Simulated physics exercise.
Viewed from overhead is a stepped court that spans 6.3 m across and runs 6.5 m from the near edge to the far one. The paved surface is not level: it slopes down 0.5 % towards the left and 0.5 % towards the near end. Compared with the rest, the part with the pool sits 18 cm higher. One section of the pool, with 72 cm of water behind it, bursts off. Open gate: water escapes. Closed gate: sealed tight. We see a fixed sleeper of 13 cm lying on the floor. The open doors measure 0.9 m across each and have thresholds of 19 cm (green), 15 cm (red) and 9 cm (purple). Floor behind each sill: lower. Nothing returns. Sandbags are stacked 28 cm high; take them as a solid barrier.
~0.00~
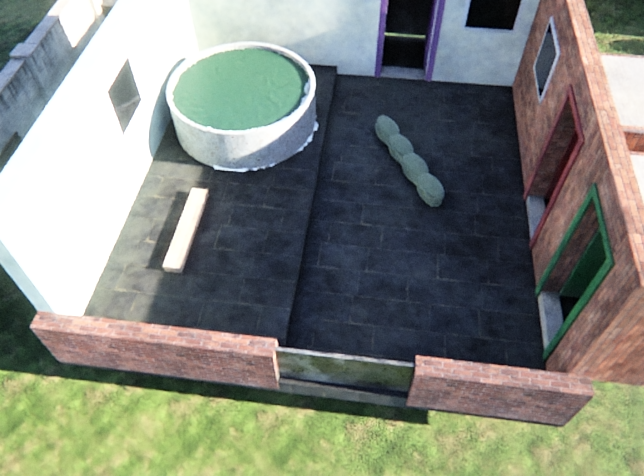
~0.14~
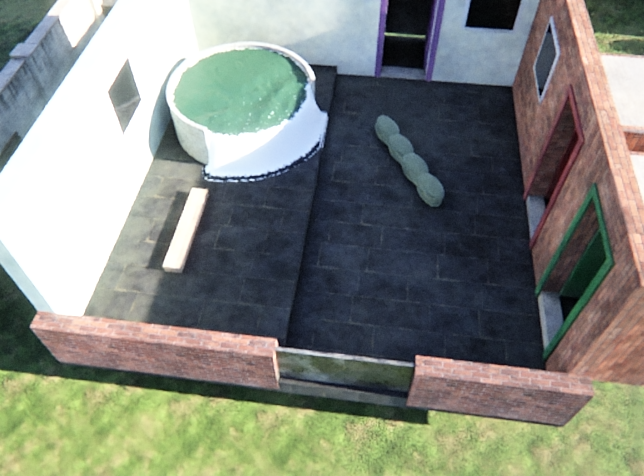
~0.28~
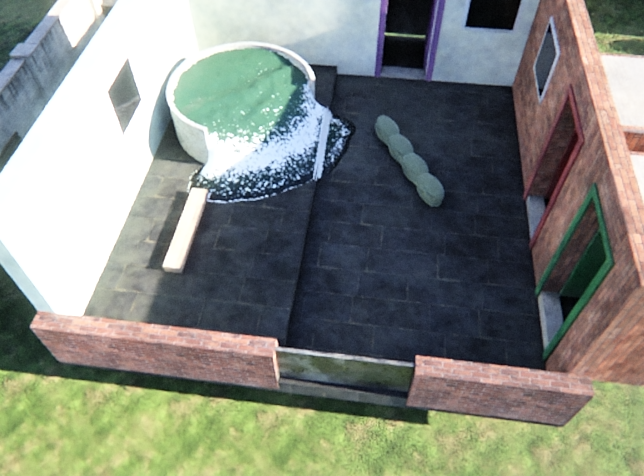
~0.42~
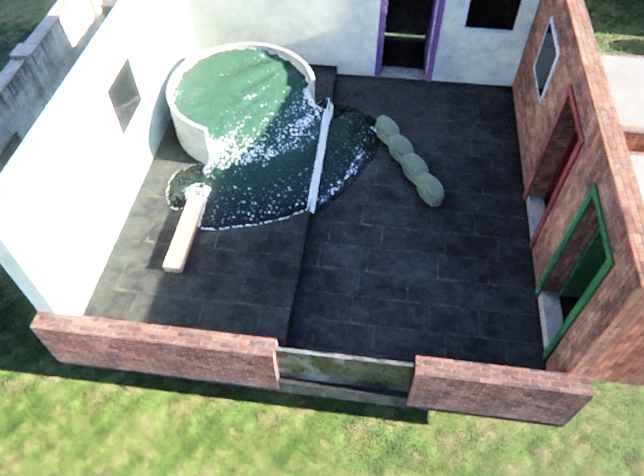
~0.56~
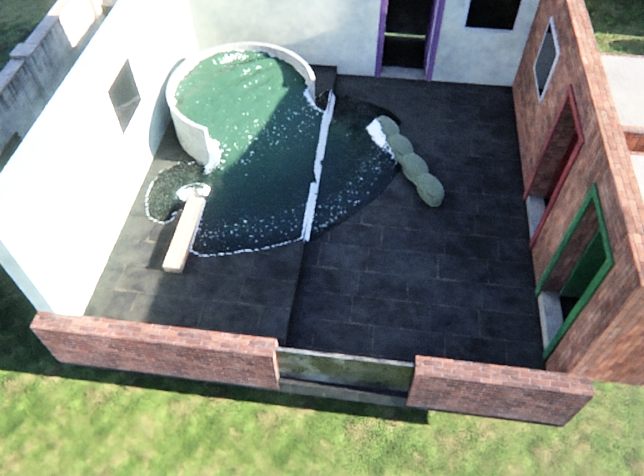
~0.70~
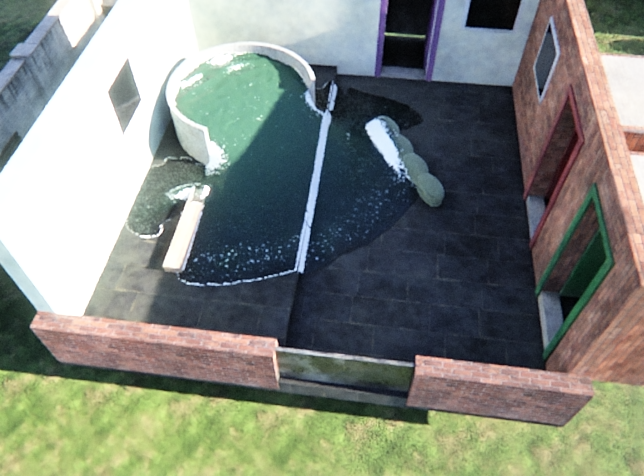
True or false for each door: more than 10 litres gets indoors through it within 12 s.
Green door - true; red door - false; purple door - true.
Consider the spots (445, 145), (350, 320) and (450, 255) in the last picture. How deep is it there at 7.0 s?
Approximately 4, 13 and 12 centimetres, going through them in turn.
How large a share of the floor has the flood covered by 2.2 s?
Roughly 65 % of the floor.
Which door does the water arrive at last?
Last comes the red one.
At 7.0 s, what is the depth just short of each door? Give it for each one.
Depths (cm): Green = 15; red = 10; purple = 14.
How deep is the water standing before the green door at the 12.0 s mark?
Some 8.5 cm.
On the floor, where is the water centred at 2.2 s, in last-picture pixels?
The water is centred near (318, 212).
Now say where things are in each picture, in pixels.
The pool at (242, 88) is whole and still, 72 cm deep, in the first picture.
Water pours out at (283, 147) and has run 1.3 m, to (208, 174); deepest outside 31 cm, 72 cm at the pool's back, in the second picture.
Water pours out at (283, 149) and has run 1.7 m, to (194, 191); deepest outside 38 cm, 72 cm at the pool's back, in the third picture.
Water pours out at (284, 151) and has run 2.0 m, to (174, 204); deepest outside 34 cm, 72 cm at the pool's back, in the fourth picture.
The front is at (155, 213), 2.4 m from the gap at (284, 151); 7.1 m2 of floor is under water; 67 cm left at the back of the pool, in the fifth picture.
Water pours out at (284, 151) and has run 2.8 m, to (191, 279); deepest outside 42 cm, 59 cm at the pool's back, in the sixth picture.
After 1.4 s water covers 55 % of the floor and is deepest (34 cm) near (395, 165); green door not reached, red door not reached, purple door 2 cm at the sill, 0 L in.
After 2.2 s water covers 65 % of the floor and is deepest (70 cm) near (547, 397); green door 22 cm at the sill, 0 L in, red door not reached, purple door 7 cm at the sill, 0 L in.
After 3.5 s water covers 75 % of the floor and is deepest (38 cm) near (421, 333); green door 33 cm at the sill, 50 L in, red door 5 cm at the sill, 0 L in, purple door 4 cm at the sill, 0 L in.
After 7.0 s water covers 90 % of the floor and is deepest (18 cm) near (336, 89); green door 15 cm at the sill, 95 L in, red door 10 cm at the sill, 0 L in, purple door 14 cm at the sill, 18 L in.
After 12.0 s water covers 95 % of the floor and is deepest (18 cm) near (298, 367); green door 9 cm at the sill, 95 L in, red door 14 cm at the sill, 0 L in, purple door 12 cm at the sill, 86 L in.
